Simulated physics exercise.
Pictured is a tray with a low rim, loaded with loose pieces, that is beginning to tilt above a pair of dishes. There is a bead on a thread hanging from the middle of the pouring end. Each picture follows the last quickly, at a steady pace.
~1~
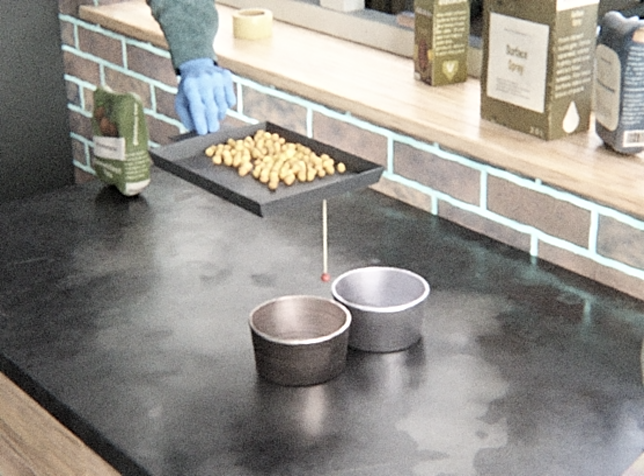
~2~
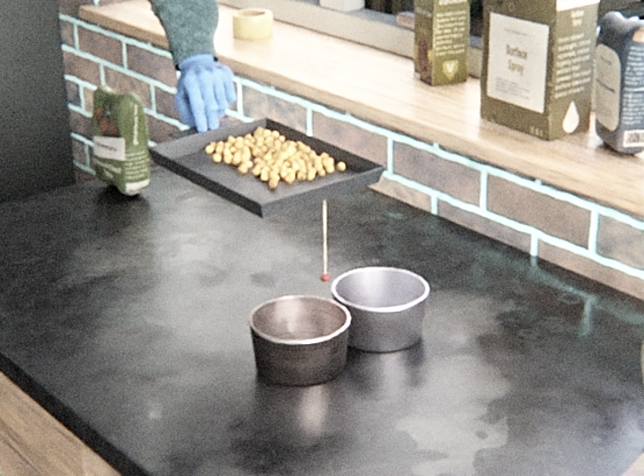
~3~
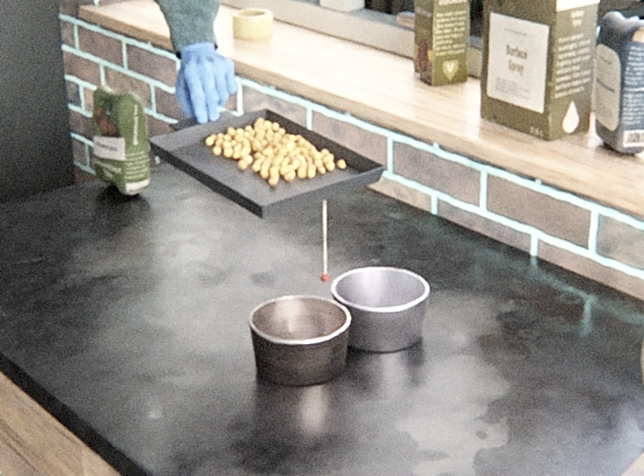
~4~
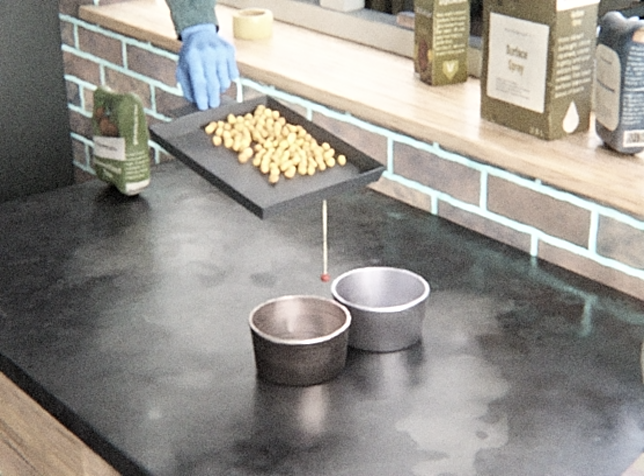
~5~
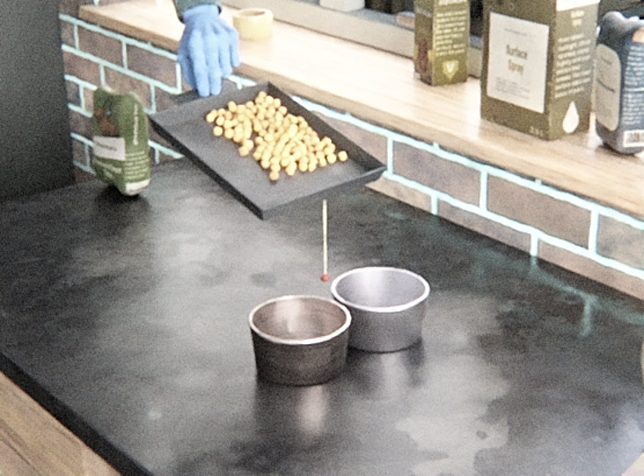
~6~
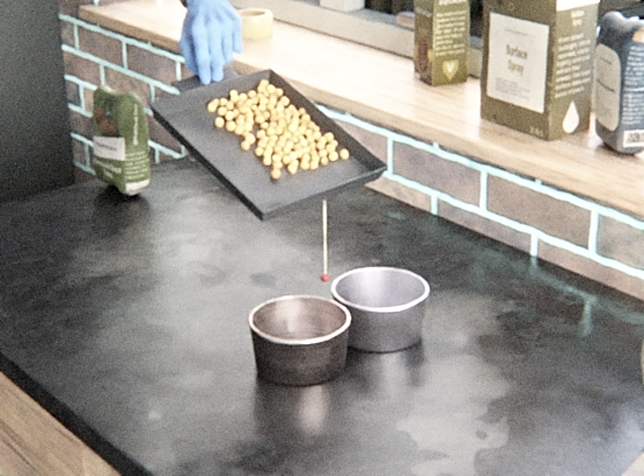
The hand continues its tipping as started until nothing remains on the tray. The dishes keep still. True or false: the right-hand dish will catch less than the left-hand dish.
True.
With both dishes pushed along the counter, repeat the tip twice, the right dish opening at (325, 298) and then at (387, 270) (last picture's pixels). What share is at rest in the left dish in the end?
It would be near 10 per cent first and near 40 per cent second.
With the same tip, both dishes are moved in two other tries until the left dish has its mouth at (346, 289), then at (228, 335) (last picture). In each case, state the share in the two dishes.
30 %, 60 %.
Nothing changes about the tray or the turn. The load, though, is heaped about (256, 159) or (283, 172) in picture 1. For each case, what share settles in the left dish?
The first start gives 70 percent and the second 60 percent.
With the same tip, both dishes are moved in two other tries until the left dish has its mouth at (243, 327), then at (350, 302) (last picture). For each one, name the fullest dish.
The dish to the right, then the dish to the left.
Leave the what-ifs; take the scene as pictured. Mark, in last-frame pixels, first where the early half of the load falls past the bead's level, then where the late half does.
The leading part at (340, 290), the rest of it at (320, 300).
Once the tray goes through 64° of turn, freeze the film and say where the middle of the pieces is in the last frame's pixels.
Look close to (316, 188) in the last picture.
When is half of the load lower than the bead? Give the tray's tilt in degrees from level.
Tilt: Around 110 degrees.
Soon after the last picture, tray tipped steeply; most on the tray; a stray few in the left dish; a small part in the air.
A little later, tray tipped past a quarter turn; about a third on the tray; about a quarter in the left dish; a small part in the right dish; a stray few outside both; about a quarter in the air.
Later still, tray tipped past a quarter turn; about two thirds in the left dish; about a quarter in the right dish; a small part outside both.
At rest, tray tipped past a quarter turn; about two thirds in the left dish; about a quarter in the right dish; a small part outside both.
